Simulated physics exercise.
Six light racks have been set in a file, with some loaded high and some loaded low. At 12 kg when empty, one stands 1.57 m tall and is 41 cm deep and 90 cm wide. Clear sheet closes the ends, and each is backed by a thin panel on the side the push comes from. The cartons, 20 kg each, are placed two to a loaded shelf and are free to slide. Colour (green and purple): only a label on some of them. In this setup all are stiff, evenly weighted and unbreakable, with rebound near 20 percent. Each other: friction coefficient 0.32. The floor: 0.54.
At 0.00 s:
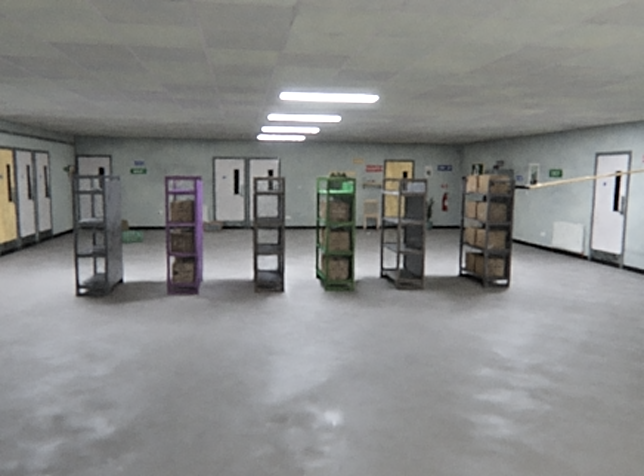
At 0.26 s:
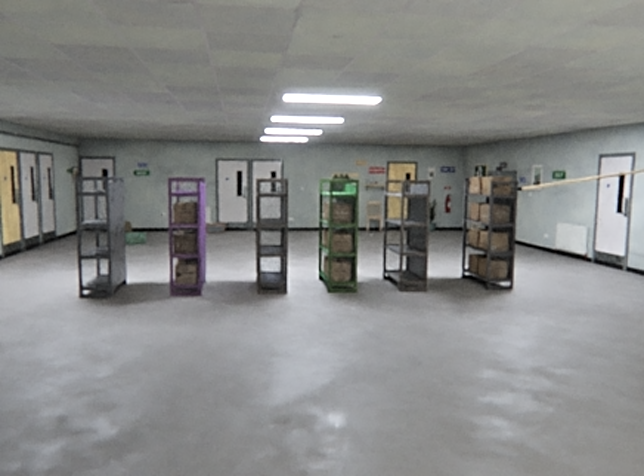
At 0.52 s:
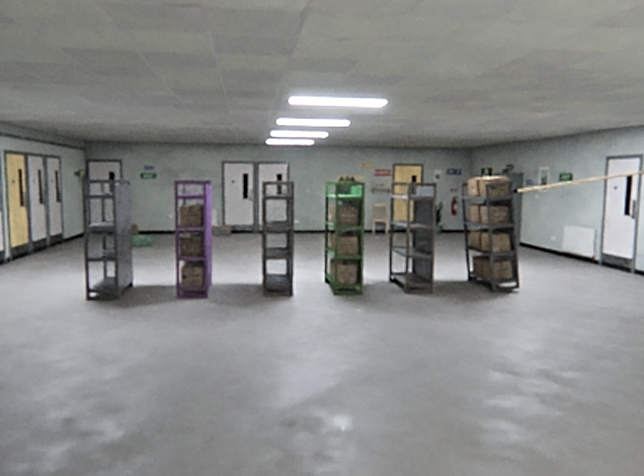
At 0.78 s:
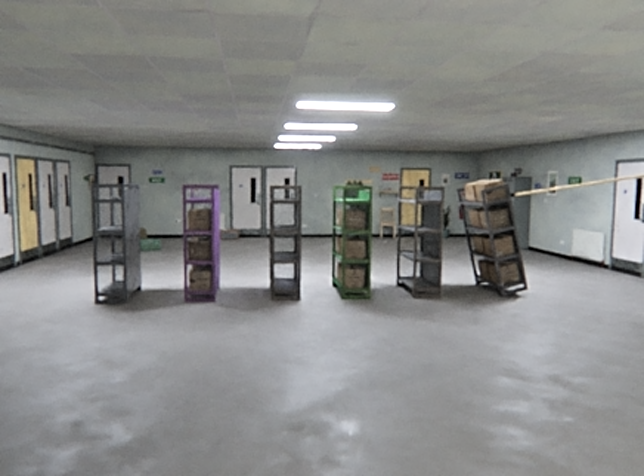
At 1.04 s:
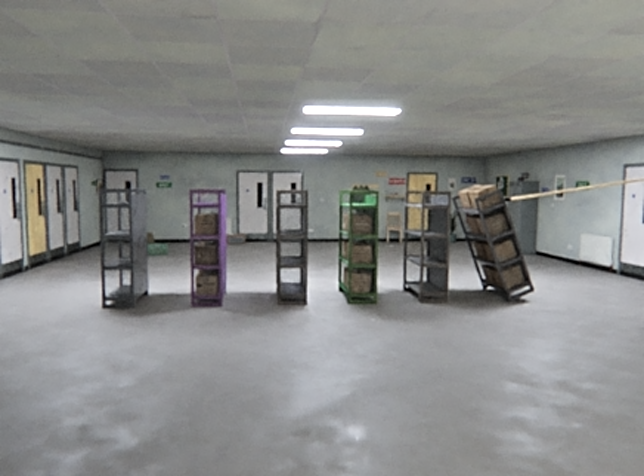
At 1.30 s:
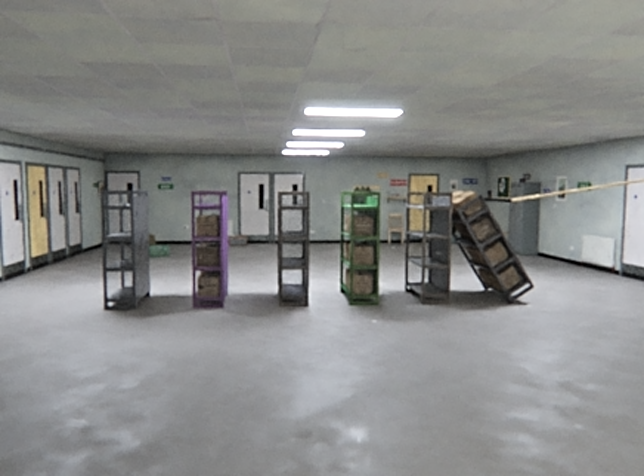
A long pole pushing the right-hand rack of boxes leftward until it leans against the next in a row of six.
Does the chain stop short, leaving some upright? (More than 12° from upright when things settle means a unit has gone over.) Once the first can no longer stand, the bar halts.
Yes, some remain upright.
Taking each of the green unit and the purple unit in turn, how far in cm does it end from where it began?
Green ends up 30 cm away; purple ends up 0 cm away.
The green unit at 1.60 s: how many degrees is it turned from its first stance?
It's at some 0 degrees.
After 1.42 s, 2 cartons spilt or dropped; none of the 5 other units over, 1 disturbed.
After 1.60 s, 6 cartons spilt or dropped; 1 of the 5 other units over.
After 1.78 s, 6 cartons spilt or dropped; 1 of the 5 other units over; green unit leaning 8°.
After 2.08 s, 6 cartons spilt or dropped; none of the 5 other units over, 2 disturbed; green unit leaning 9°.
At rest (3.0 s), 6 cartons spilt or dropped; 2 of the 5 other units over; green unit leaning 14°; purple unit unmoved. Three left standing. As the last picture would show them, middles, green unit near (342, 244), purple unit near (211, 247).
